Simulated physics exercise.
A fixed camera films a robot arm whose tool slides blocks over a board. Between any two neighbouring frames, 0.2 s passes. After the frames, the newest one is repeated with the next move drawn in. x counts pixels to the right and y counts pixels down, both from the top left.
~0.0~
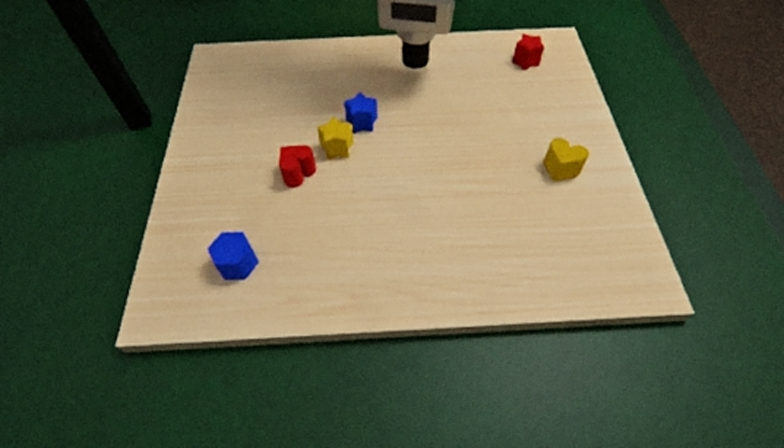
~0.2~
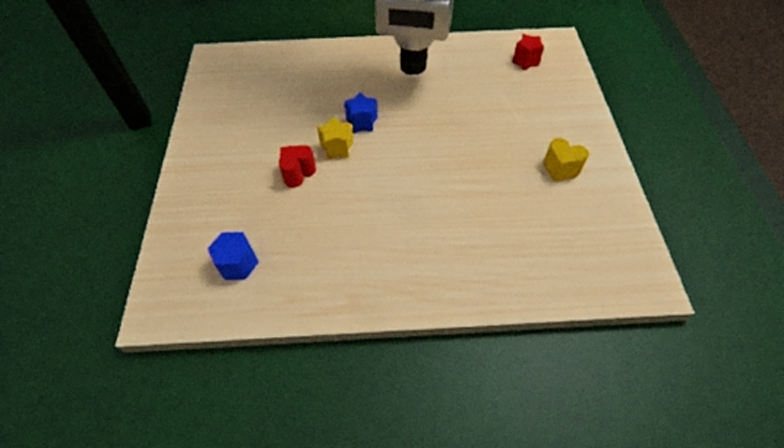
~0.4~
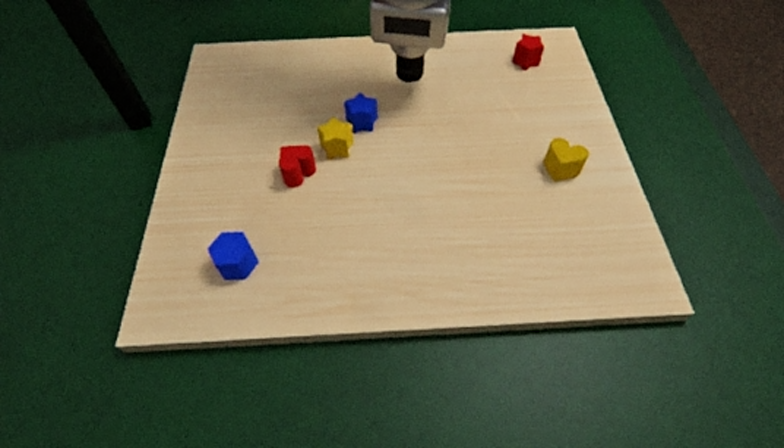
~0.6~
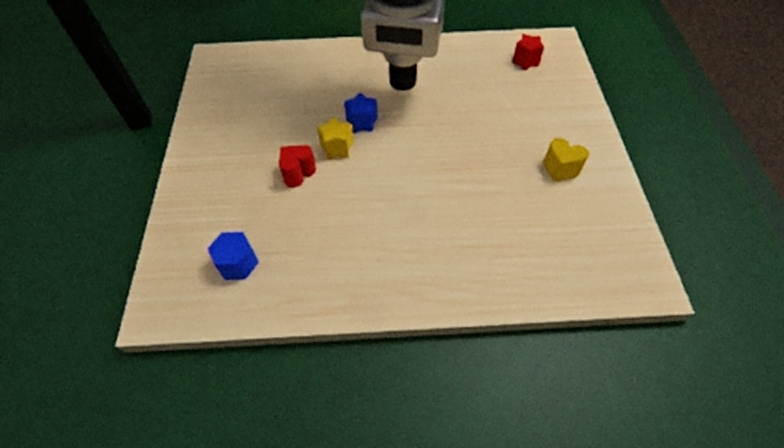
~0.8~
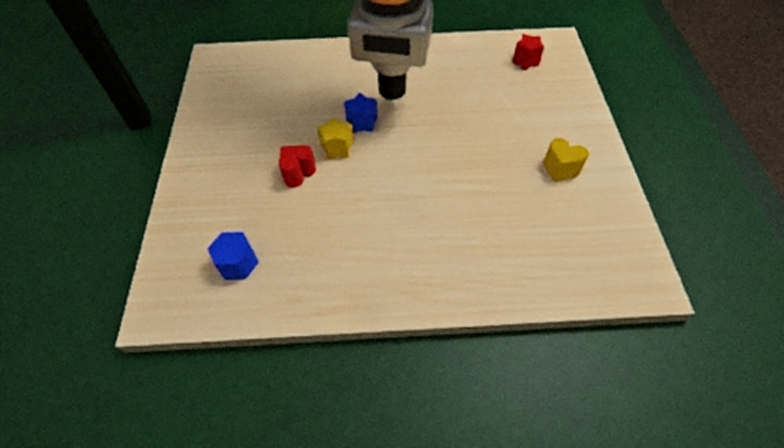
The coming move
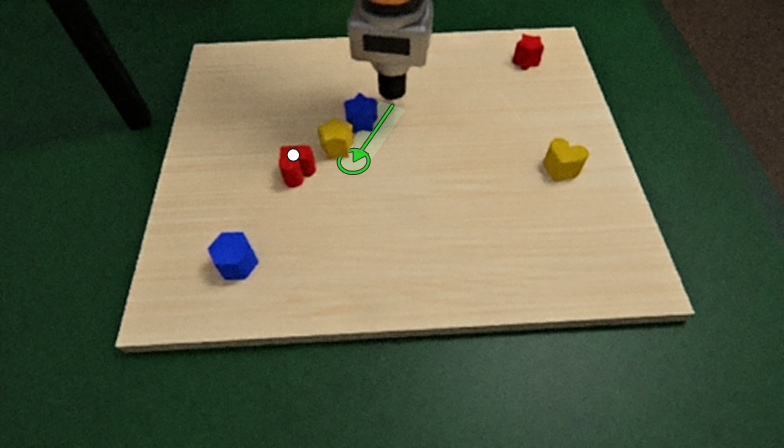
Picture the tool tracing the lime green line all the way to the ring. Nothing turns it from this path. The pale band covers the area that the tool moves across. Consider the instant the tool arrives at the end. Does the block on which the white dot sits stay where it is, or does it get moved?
It is left in place.
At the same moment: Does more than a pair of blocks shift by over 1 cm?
No, I don't think so.
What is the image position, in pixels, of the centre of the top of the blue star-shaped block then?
The centre of its top face lies at (342, 114).
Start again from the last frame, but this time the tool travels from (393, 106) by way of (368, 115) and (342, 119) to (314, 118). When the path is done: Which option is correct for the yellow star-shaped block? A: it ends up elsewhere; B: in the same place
Option A.
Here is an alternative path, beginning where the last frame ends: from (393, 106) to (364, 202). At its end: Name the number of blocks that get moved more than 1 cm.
Going by the path, one of them shifts by more than about 1 cm.
The line goes in a line from (393, 106) to (354, 161); the dot is on the red heart-shaped block.
The first path, step by step. One third of the way, tool at (380, 109); blue star-shaped block at (350, 109), turned 35° clockwise.
Two thirds of the way, tool at (366, 129); yellow star-shaped block at (328, 132), turned 15° anticlockwise; blue star-shaped block at (342, 114), turned 90° clockwise.
At the end, tool at (352, 148); red heart-shaped block unmoved; yellow star-shaped block at (324, 135); blue star-shaped block at (342, 114), turned 95° clockwise.
